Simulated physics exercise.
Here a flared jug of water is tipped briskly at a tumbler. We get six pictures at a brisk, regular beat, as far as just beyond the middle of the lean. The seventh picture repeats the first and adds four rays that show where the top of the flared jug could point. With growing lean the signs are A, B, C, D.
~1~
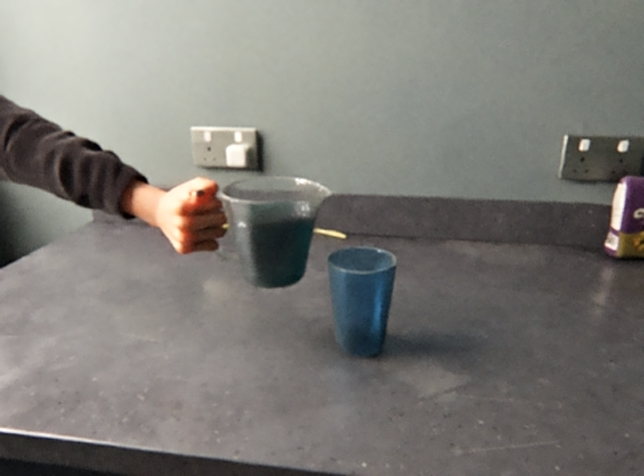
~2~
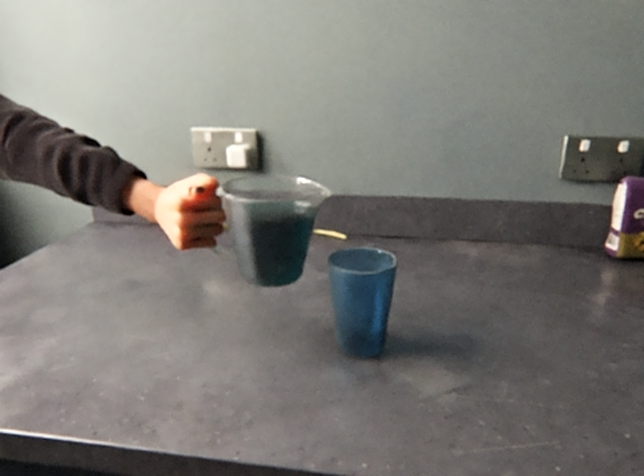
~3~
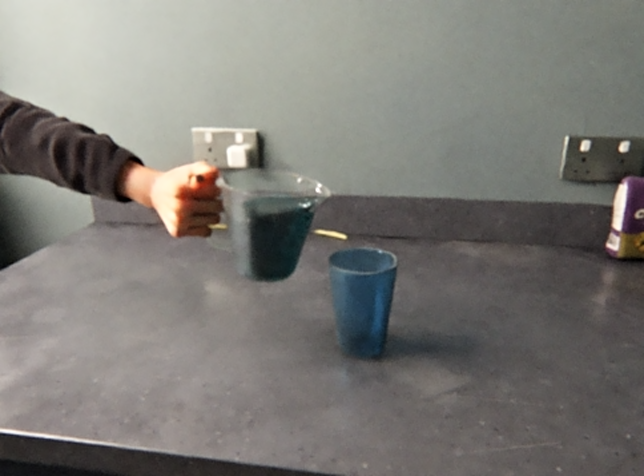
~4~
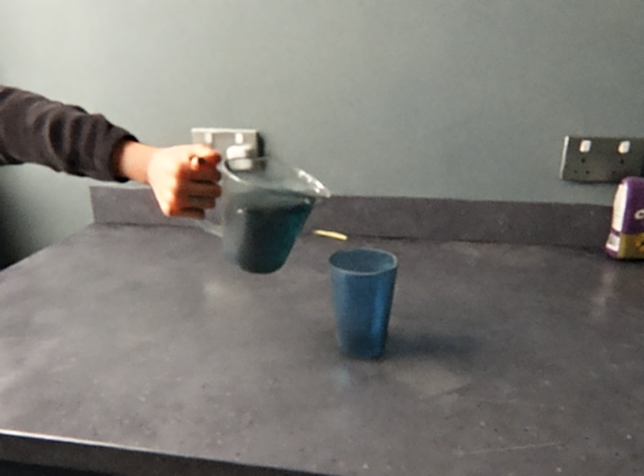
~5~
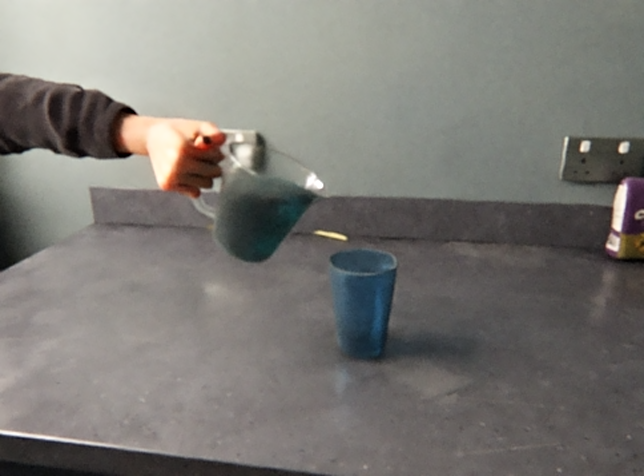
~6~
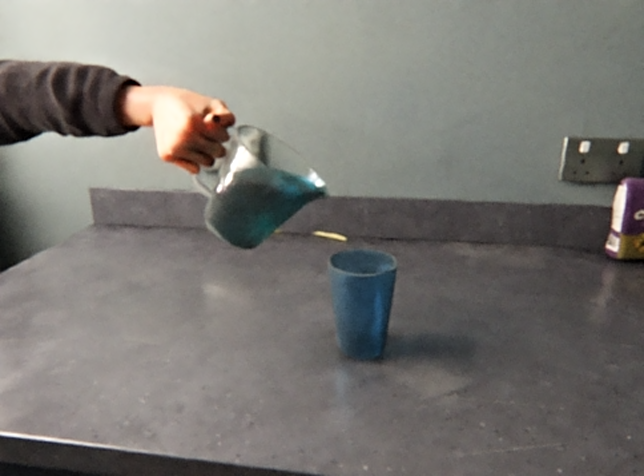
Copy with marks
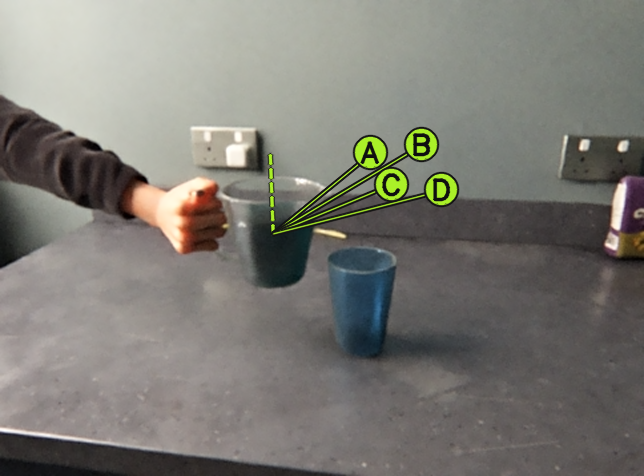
On a dark countertop, a hand lifting and tilting a clear jug of bluish liquid rightward above a blue tumbler.
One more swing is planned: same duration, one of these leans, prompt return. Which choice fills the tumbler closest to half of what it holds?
Choose B.
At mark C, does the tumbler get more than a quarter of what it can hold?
Yes, clearly.
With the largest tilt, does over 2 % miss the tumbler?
Yes.
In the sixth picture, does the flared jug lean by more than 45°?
No, it does not.
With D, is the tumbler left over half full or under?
Over.
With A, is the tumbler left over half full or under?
Under.
On the marked copy, A at (358, 164); B at (407, 154); C at (375, 191); D at (424, 195).
With A, the tumbler ends with about 35 % of what it can hold.
With B, the tumbler ends with about 51 % of what it can hold; 3 % of the water is spilt.
With C, the tumbler ends with about 67 % of what it can hold; 7 % of the water is spilt.
With D, the tumbler ends with about 70 % of what it can hold; 20 % of the water is spilt.
